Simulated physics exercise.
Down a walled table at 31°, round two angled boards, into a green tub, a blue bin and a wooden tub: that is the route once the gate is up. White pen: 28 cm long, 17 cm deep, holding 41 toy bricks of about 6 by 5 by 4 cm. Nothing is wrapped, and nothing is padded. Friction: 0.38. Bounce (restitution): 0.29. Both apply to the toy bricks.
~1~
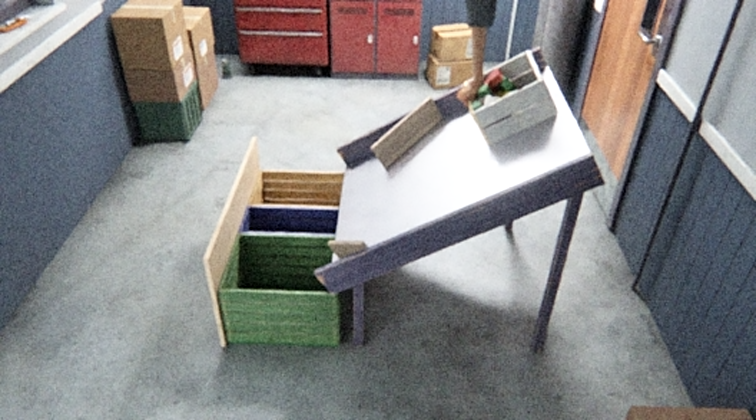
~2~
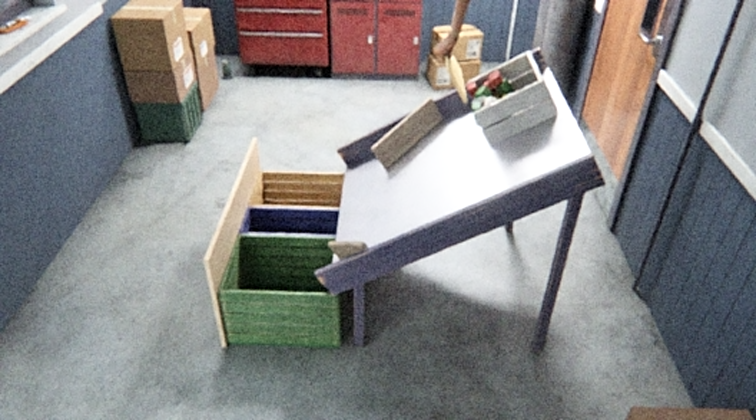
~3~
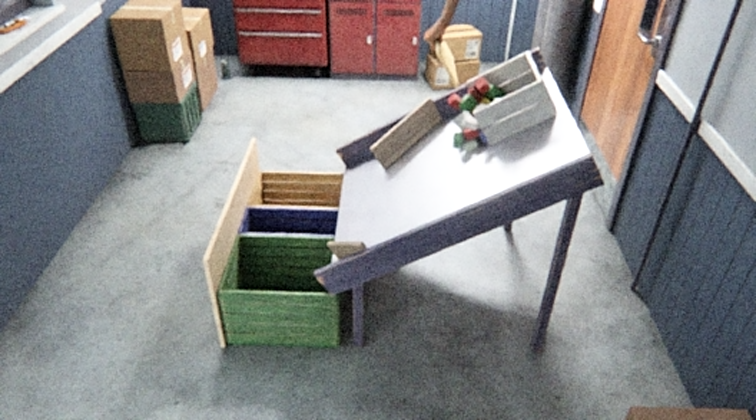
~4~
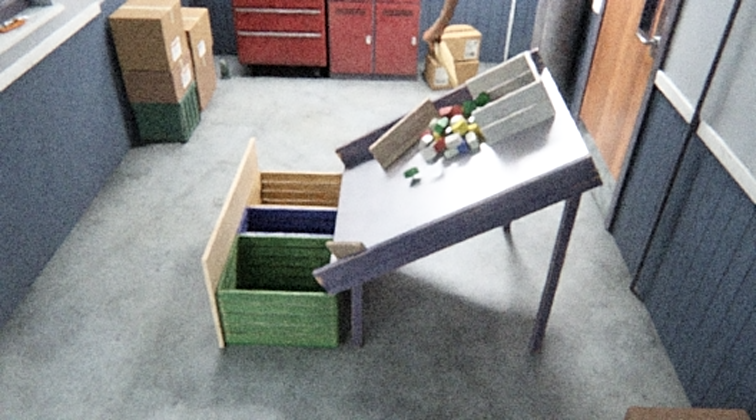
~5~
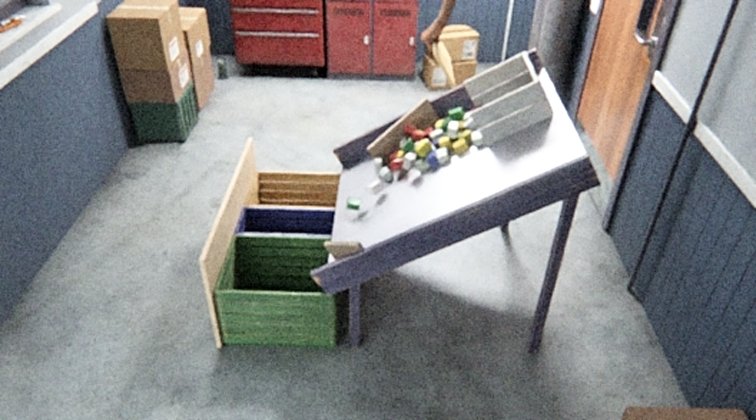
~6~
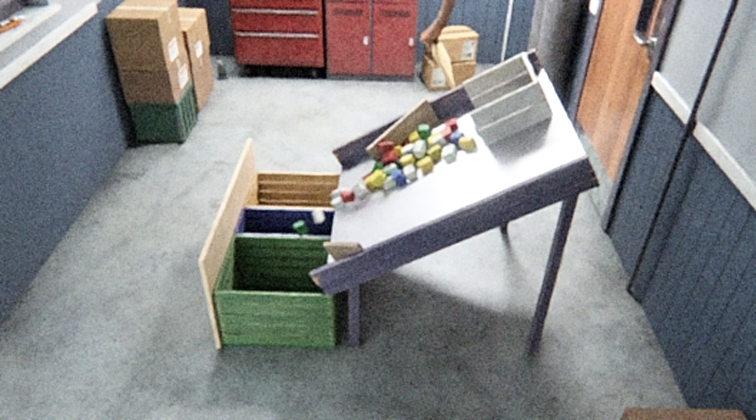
In a garage-like room, something rises behind a white pen atop a sloping table, and colourful toy bricks slide out and spread down the surface past angled boards, the foremost ones passing the lower edge above the bins.
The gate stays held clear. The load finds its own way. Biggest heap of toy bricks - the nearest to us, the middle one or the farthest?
Middle.
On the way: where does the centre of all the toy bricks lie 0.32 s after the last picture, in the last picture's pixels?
Somewhere near (334, 205) in the last picture's pixels.
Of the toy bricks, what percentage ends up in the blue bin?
I'd put it at around 80 percent of them.
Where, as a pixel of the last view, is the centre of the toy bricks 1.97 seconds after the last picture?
Estimated centre in the last picture: (272, 263).
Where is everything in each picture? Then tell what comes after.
In the first frame (each is followed by its nearest rim corner in this view), white pen, (539, 81); green tub, (334, 294); none out.
White pen, (539, 82), in the second frame.
White pen, (538, 82); 13 out, in the third frame.
White pen, (537, 82); 27 out, the lowest brick at (411, 173), in the fourth frame.
White pen, (535, 82); 37 out, the lowest brick at (353, 204), in the fifth frame.
White pen, (534, 83); green tub, (330, 295); 40 out, the lowest brick at (301, 229), in the sixth frame.
Then, 0.32 s after the last picture, 1 in the green tub, 14 in the blue bin, 20 on the slope and 6 in the air.
Then, 0.71 s after the last picture, 2 in the green tub, 30 in the blue bin, 2 in the wooden tub, 5 on the slope and 2 in the air.
Then, 1.26 s after the last picture, 2 in the green tub, 32 in the blue bin, 5 in the wooden tub and 2 on the slope.
Outcome (1.97 s after the last picture), 2 in the green tub, 32 in the blue bin and 7 in the wooden tub.
